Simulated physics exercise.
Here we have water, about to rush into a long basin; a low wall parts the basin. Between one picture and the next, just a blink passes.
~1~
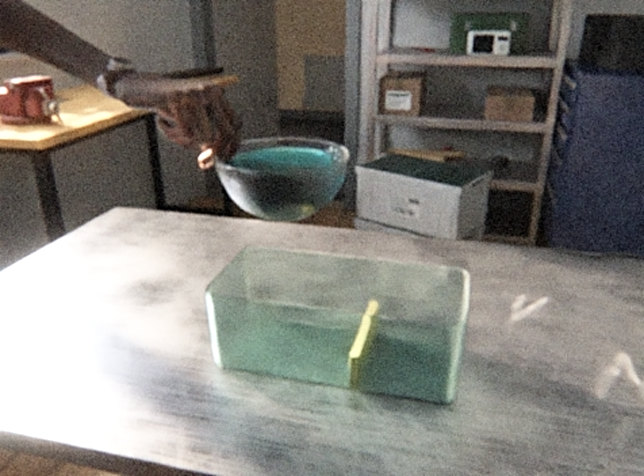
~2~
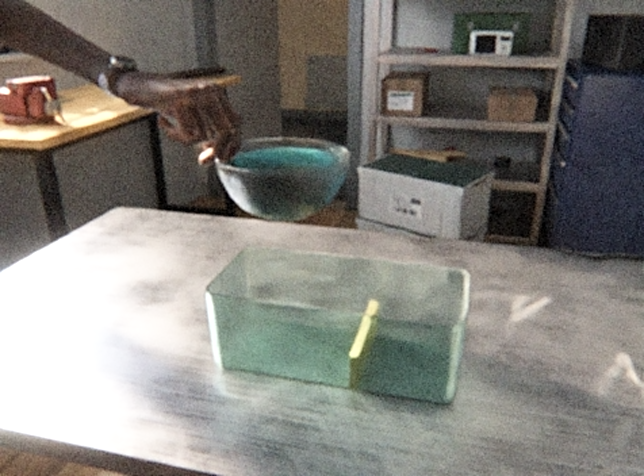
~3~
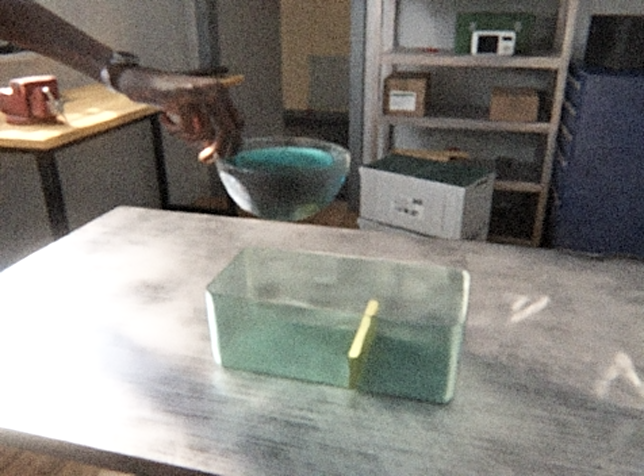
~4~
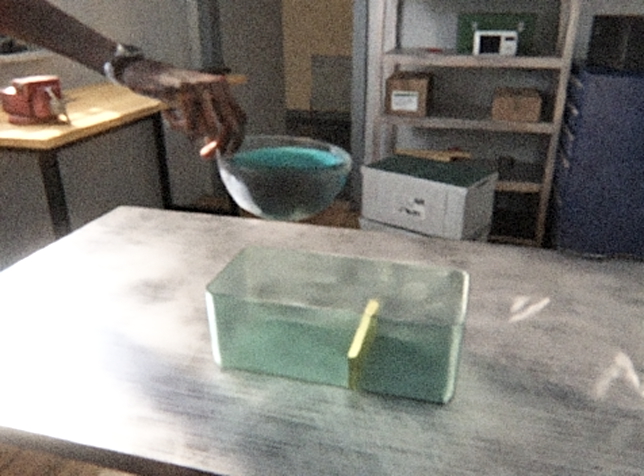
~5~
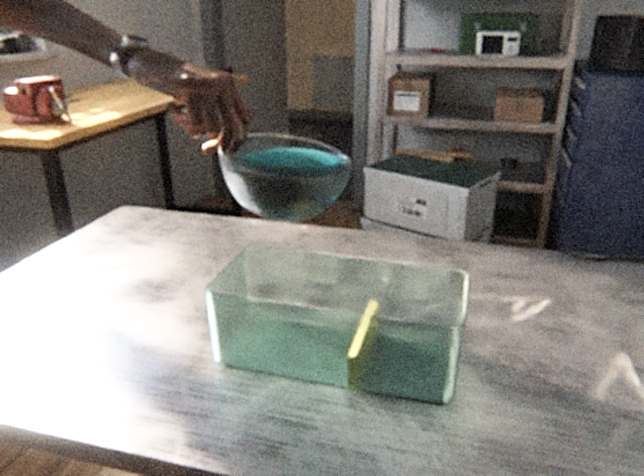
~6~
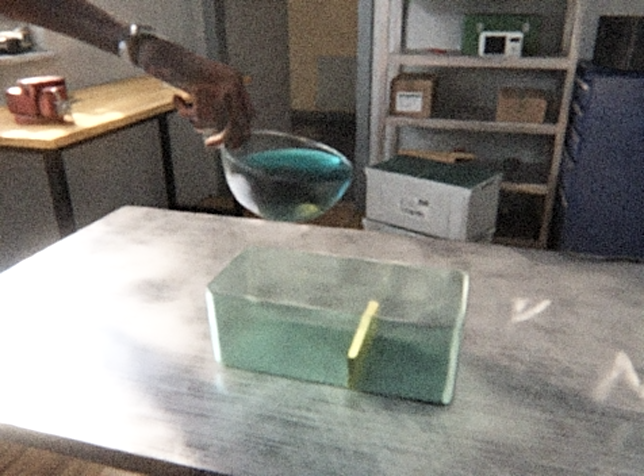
A hand held a clear bowl of blue-green water above a table, near a long glass basin with a low yellow wall inside, then slowly tilted the bowl down to the right.
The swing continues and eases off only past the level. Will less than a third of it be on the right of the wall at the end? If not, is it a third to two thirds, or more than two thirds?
The quantity right of the wall will come in past two thirds.
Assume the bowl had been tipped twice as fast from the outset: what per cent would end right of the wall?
Somewhere near 65 percent.
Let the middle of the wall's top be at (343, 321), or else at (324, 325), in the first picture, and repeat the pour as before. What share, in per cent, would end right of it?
That'd be about 95 percent for the first and about 95 percent for the other.
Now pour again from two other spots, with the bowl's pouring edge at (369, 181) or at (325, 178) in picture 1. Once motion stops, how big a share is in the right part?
The first start gives some 90 %, the second some 60 %.
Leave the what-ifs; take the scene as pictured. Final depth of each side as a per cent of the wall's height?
10 left, 80 right, give or take.
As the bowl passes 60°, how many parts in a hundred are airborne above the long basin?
Share: Approx. 30 %.
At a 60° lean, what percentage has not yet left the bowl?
It still holds around 40 per cent there.
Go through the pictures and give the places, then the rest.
In the first frame, tilt 0°; pouring edge (347, 160); surface from (227, 158) to (345, 167); the long basin's rim runs from (226, 268) to (468, 298); the wall's top is at (365, 327).
In the second frame, tilt 1°; pouring edge (348, 161); surface from (227, 158) to (346, 167).
In the third frame, tilt 2°; pouring edge (348, 163); surface from (228, 157) to (346, 168).
In the fourth frame, tilt 5°; pouring edge (349, 166); surface from (230, 157) to (347, 169).
In the fifth frame, tilt 9°; pouring edge (350, 171); surface from (232, 158) to (349, 169).
In the sixth frame, tilt 14°; pouring edge (351, 178); surface from (235, 160) to (352, 174); 1 per cent is over the edge.
A moment on, the bowl is tipped part way and 42 per cent is still to pour, 1 is left of the wall and 26 right of it.
Next, the bowl is tipped on its side and 3 per cent is still to pour, 9 is left of the wall and 82 right of it.
Then the bowl is tipped on its side and 0 per cent is still to pour, 15 is left of the wall and 84 right of it.
Later the bowl is tipped on its side and 0 per cent is still to pour, 16 is left of the wall and 84 right of it.
In the end 16 per cent lies left of the wall, 84 right of it and 0 outside.
